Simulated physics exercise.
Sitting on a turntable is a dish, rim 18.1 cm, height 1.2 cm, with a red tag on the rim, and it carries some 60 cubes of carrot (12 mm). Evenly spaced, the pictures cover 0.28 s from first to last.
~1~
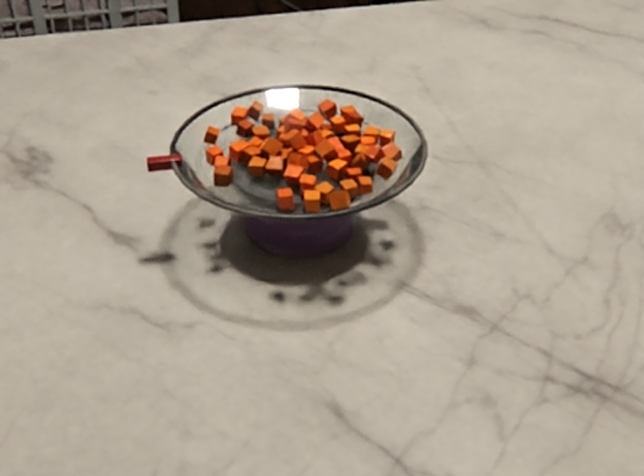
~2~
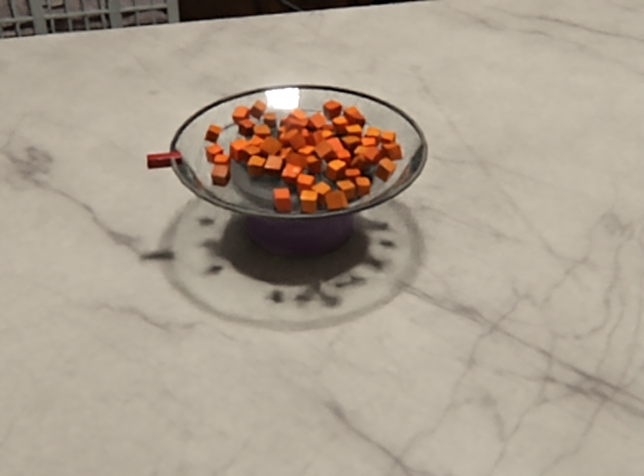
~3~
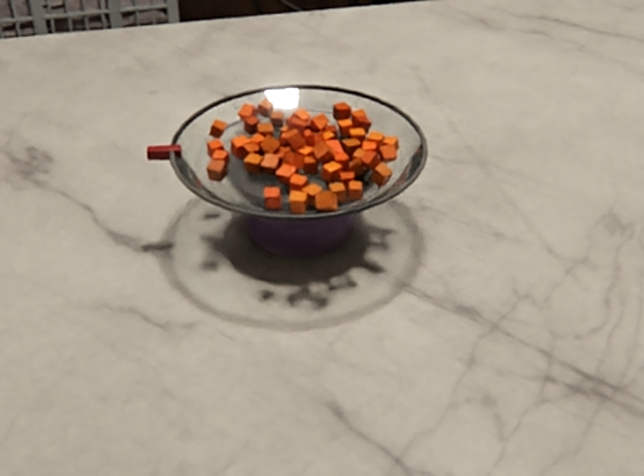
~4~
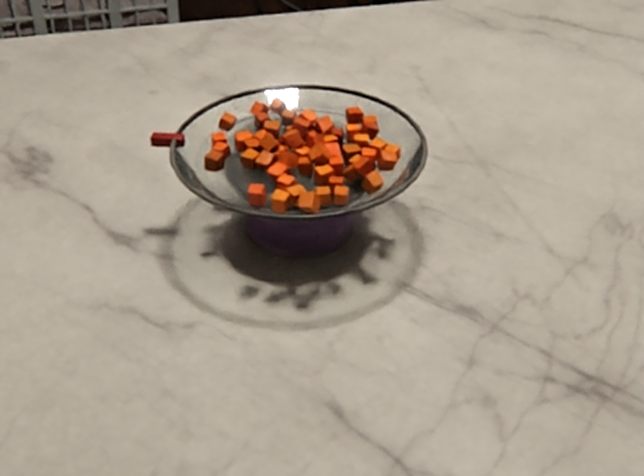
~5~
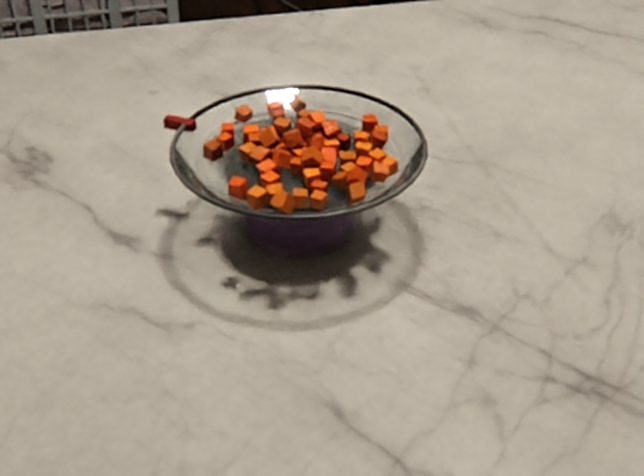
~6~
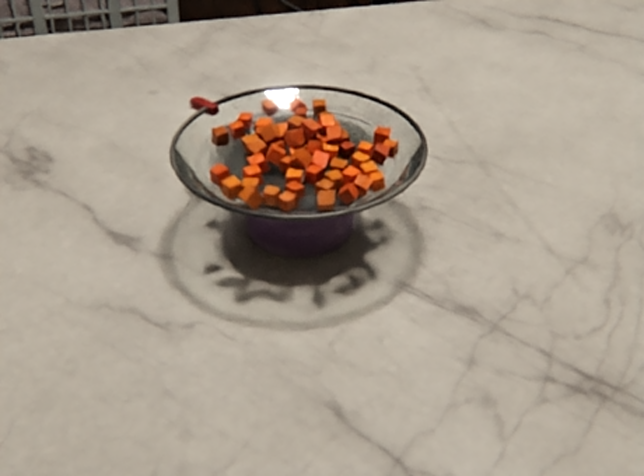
Glass dish of orange cubes turning clockwise on a marbled surface, slowly at first then faster, its red rim tag swinging toward the back.
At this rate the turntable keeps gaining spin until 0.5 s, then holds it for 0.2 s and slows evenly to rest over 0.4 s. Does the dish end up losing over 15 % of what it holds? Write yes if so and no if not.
I write yes.
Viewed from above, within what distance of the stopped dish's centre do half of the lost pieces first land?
Distance: Around 16 centimetres.
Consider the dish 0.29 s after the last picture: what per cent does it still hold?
100 %.
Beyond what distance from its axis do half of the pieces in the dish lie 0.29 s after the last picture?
A typical piece sits around 5.0 cm out.
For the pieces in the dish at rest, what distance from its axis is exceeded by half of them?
It is around 6.0 cm.
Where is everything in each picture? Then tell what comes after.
In the first frame, dish at (300, 218); turned 0 degrees, tag at (164, 161); top of the load at (295, 119).
In the second frame, dish at (300, 218); turned 2 degrees, tag at (164, 158); top of the load at (296, 118).
In the third frame, dish at (300, 218); turned 8 degrees, tag at (164, 150); top of the load at (300, 118).
In the fourth frame, dish at (300, 218); turned 19 degrees, tag at (168, 138); top of the load at (307, 119).
In the fifth frame, dish at (300, 218); turned 33 degrees, tag at (180, 122); top of the load at (278, 118).
In the sixth frame, dish at (300, 218); turned 52 degrees, tag at (204, 104); top of the load at (326, 120).
Then, 0.29 s after the last picture, dish 100 %; middle of the pieces not yet landed near (292, 143).
Then, 0.54 s after the last picture, fallen in front of where it stops 5 %, fallen left of where it stops 10 %, dish 65 %, fallen right of where it stops 10 %, in the air 10 %; middle of the pieces not yet landed near (313, 152).
Then, 0.76 s after the last picture, fallen in front of where it stops 10 %, fallen left of where it stops 15 %, dish 55 %, fallen right of where it stops 15 %; middle of the pieces not yet landed near (295, 148).
Then, 0.97 s after the last picture, fallen in front of where it stops 10 %, fallen left of where it stops 15 %, dish 55 %, fallen right of where it stops 15 %; middle of the pieces not yet landed near (295, 149).
In the end, fallen in front of where it stops 10 %, fallen left of where it stops 15 %, dish 55 %, fallen right of where it stops 15 %.
